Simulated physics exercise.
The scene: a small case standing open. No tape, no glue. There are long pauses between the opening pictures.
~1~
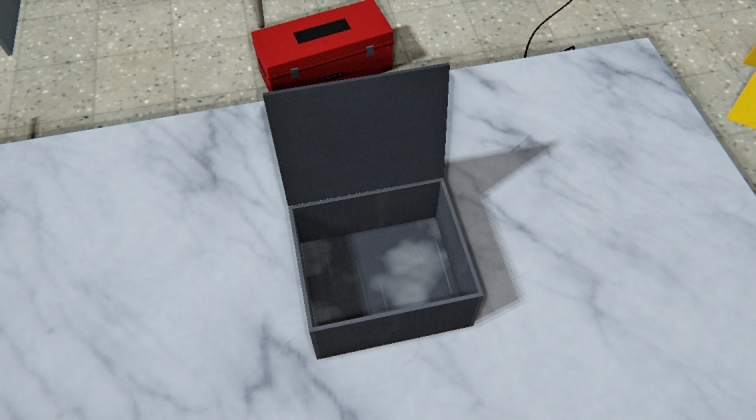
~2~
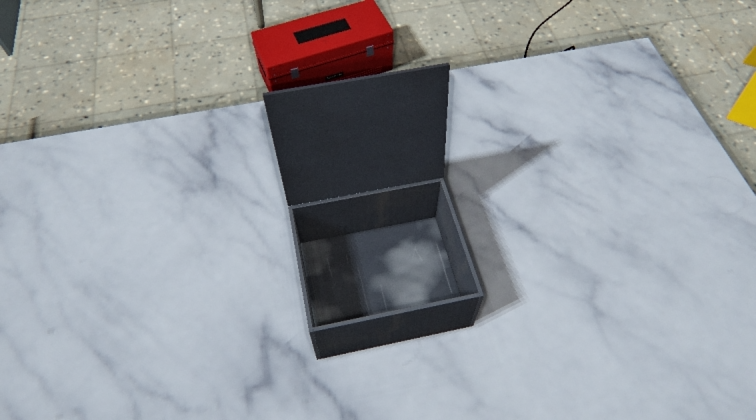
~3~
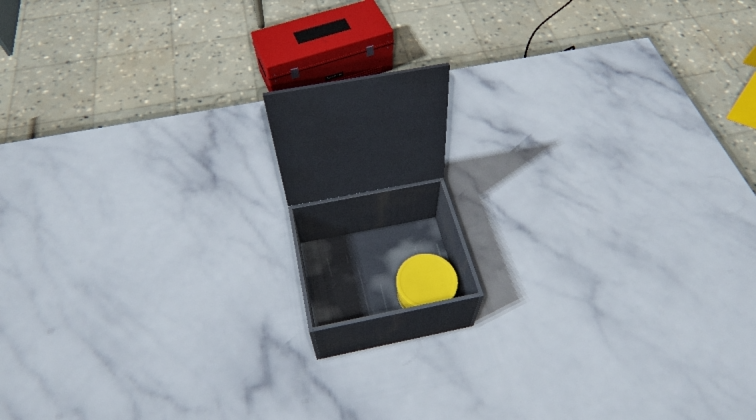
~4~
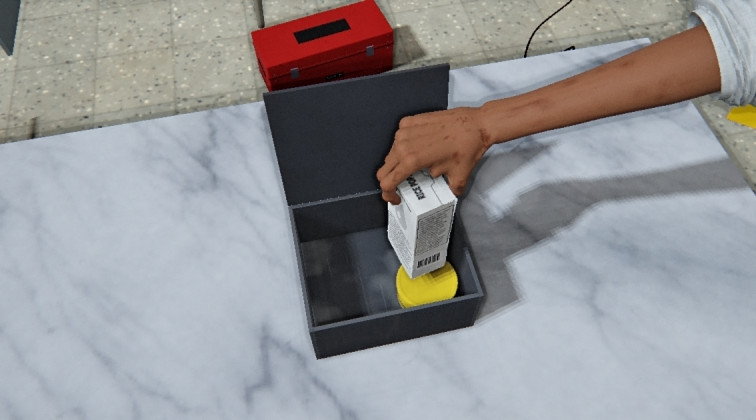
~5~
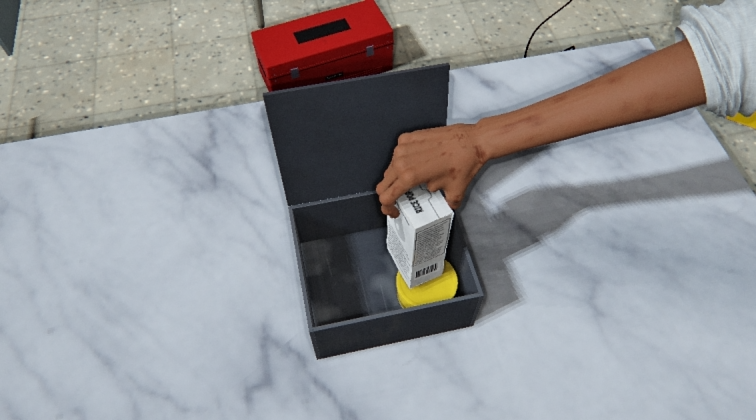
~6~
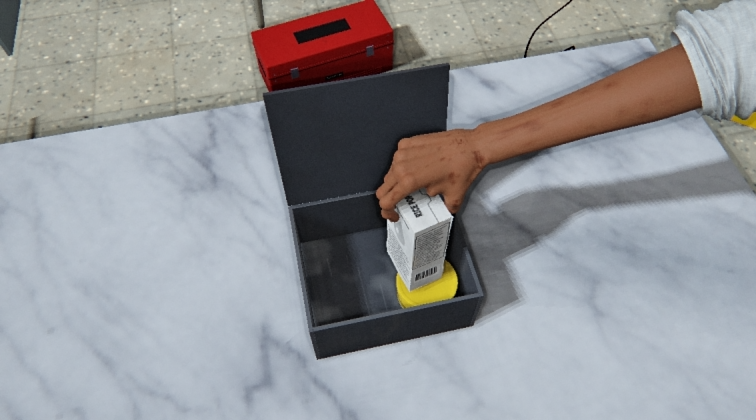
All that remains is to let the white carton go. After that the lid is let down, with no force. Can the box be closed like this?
The lid is held up.
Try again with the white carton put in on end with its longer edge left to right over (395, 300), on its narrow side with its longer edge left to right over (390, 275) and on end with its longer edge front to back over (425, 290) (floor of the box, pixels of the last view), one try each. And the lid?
First try: It stays ajar; second try: It closes; third try: It stays ajar.
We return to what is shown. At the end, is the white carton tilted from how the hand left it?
The white carton keeps its pose.
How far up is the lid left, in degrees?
About 60°.
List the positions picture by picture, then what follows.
The last thing is not in view yet, in the first picture.
The last thing is not in view yet, in the second picture.
The last thing is not in view yet; yellow tub (426, 287), in the third picture.
Coming down; white carton (419, 220); yellow tub (426, 287), in the fourth picture.
Coming down; white carton (417, 232), in the fifth picture.
Put in, still held; white carton (417, 236), in the sixth picture.
Then, 1.20 s later than the last frame, lid 83° above the rim.
Then, 1.50 s later than the last frame, lid 62° above the rim.
When it is over, lid 58° above the rim; both as before. End places, in pixels of the last picture, white carton near (422, 239).
